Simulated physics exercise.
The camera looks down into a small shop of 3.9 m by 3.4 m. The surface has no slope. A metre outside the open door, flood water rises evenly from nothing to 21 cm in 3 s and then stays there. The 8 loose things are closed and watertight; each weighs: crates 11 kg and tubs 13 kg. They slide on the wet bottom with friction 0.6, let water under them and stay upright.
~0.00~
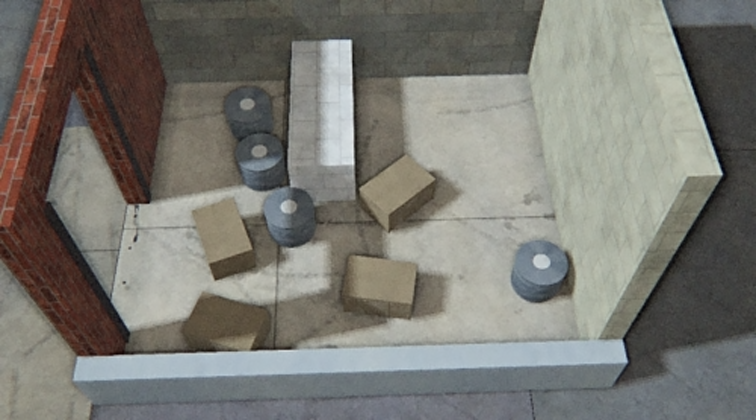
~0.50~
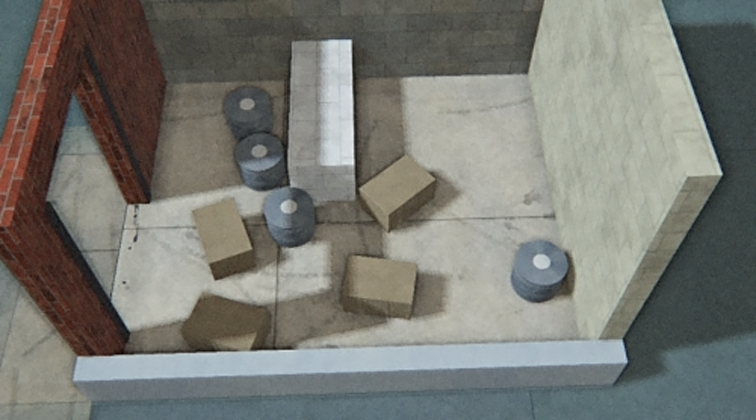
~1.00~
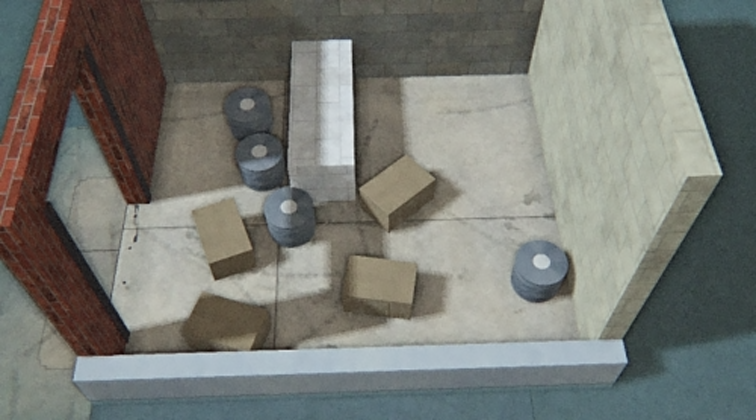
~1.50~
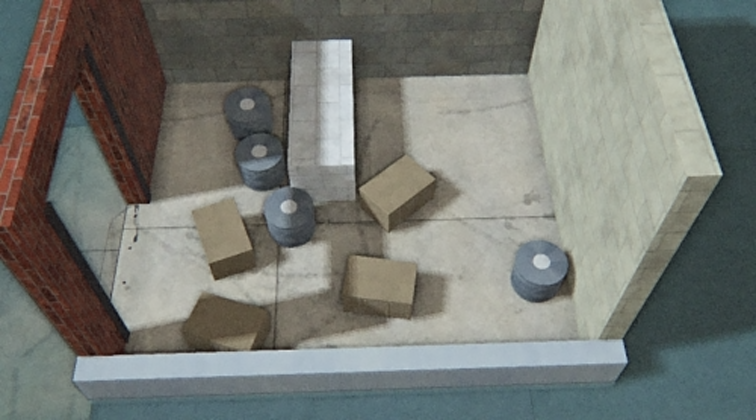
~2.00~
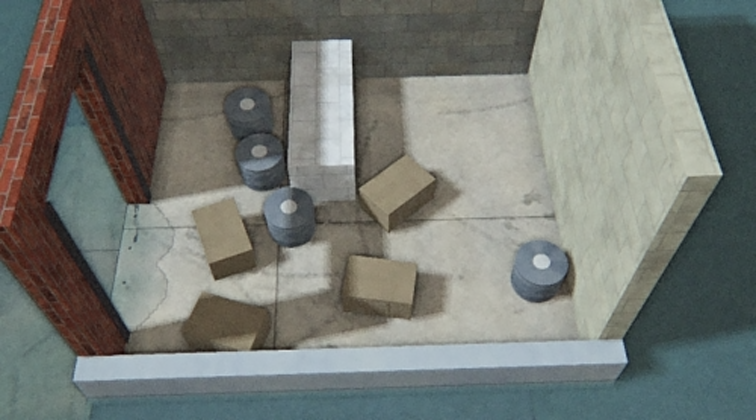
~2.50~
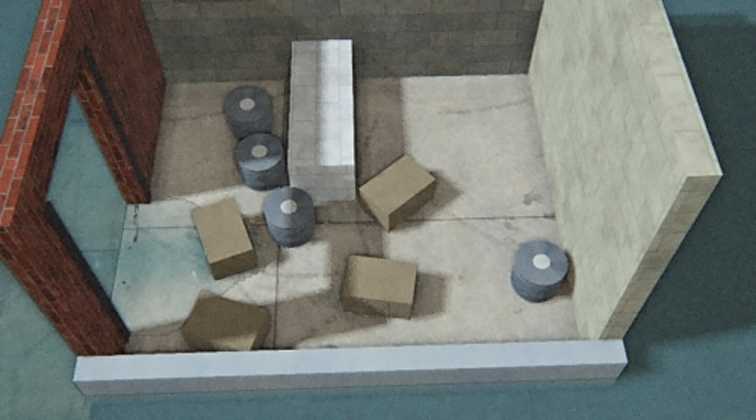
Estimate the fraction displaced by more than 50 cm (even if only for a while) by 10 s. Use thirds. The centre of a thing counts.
Share: At least two thirds.
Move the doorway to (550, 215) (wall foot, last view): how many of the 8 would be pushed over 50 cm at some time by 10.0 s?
Then 5.
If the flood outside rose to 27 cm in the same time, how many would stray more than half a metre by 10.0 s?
In that case 8 of them.
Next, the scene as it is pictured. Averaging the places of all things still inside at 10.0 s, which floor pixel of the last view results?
At about (380, 148).
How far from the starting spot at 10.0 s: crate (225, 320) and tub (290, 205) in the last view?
In turn: 300 cm, 200 cm.
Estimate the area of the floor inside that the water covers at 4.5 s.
Some 6.5 m2.
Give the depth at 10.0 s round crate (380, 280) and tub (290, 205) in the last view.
About 19 and 16 cm.
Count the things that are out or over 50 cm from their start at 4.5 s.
By then 2.
After 3.5 s 0 of 8 are over 50 cm from their spots; 0 afloat.
After 4.5 s 2 of 8 are over 50 cm from their spots; 2 afloat.
After 7.0 s 6 of 8 are over 50 cm from their spots; 5 afloat.
After 10.0 s 7 of 8 are over 50 cm from their spots, and 8 have been at some point; 8 afloat.
